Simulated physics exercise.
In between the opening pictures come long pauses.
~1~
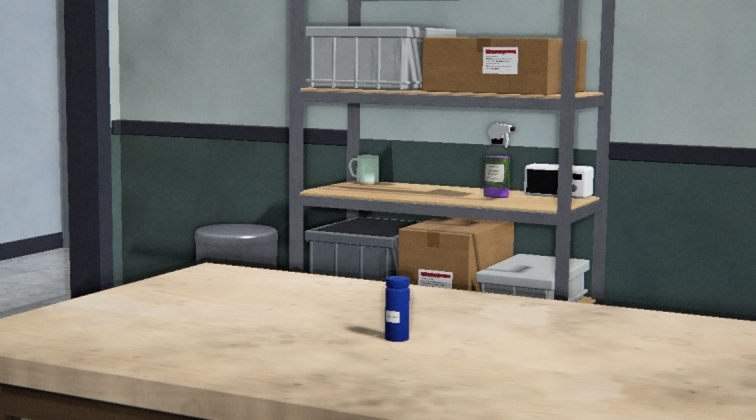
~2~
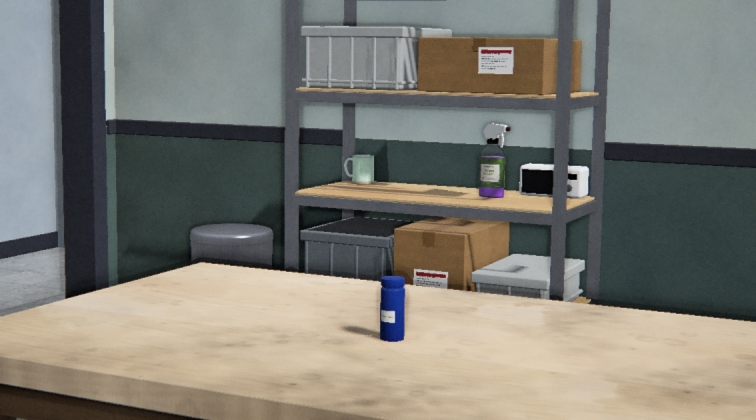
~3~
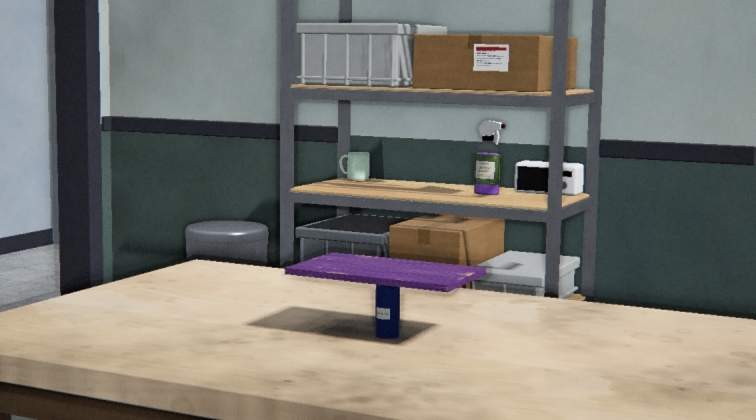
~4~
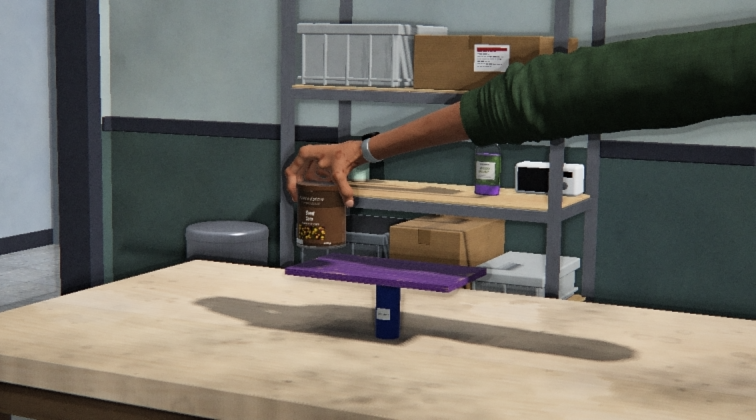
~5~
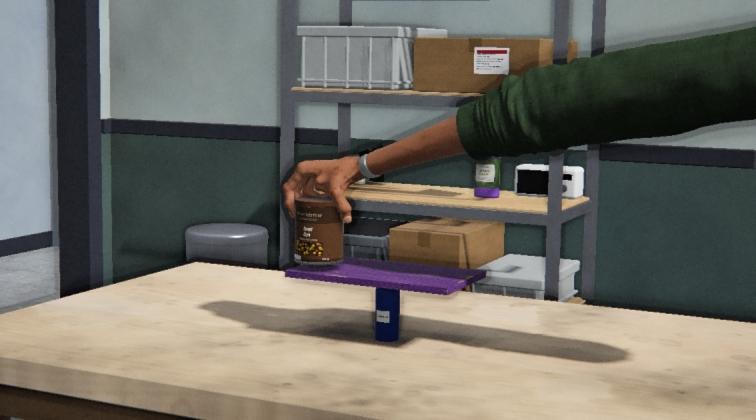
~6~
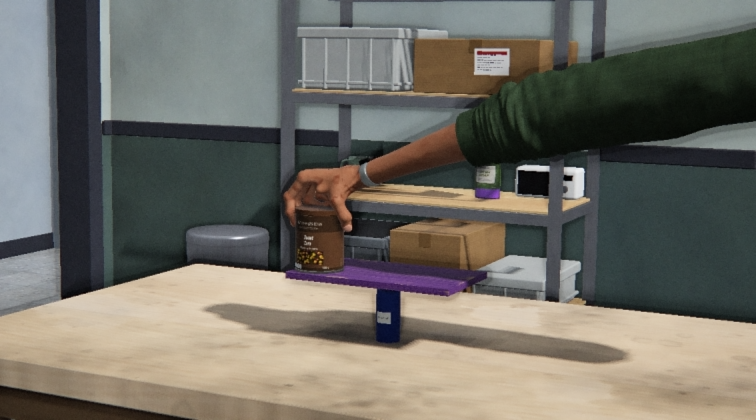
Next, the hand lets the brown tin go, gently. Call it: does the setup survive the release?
It gives way.
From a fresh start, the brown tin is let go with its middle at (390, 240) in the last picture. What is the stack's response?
What happens next is that it remains standing.
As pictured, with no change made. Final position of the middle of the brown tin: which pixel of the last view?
Near (273, 307).
Then, 0.30 s on from there, brown tin now fallen; purple board turned 45° from how it was put.
Then, 0.50 s on from there, purple board turned 45° from how it was put.
In the end, fallen, brown tin; toppled in the stack, purple board; blue shaker unmoved. At the end, from the last picture's camera, brown tin near (273, 308). The stack comes apart.
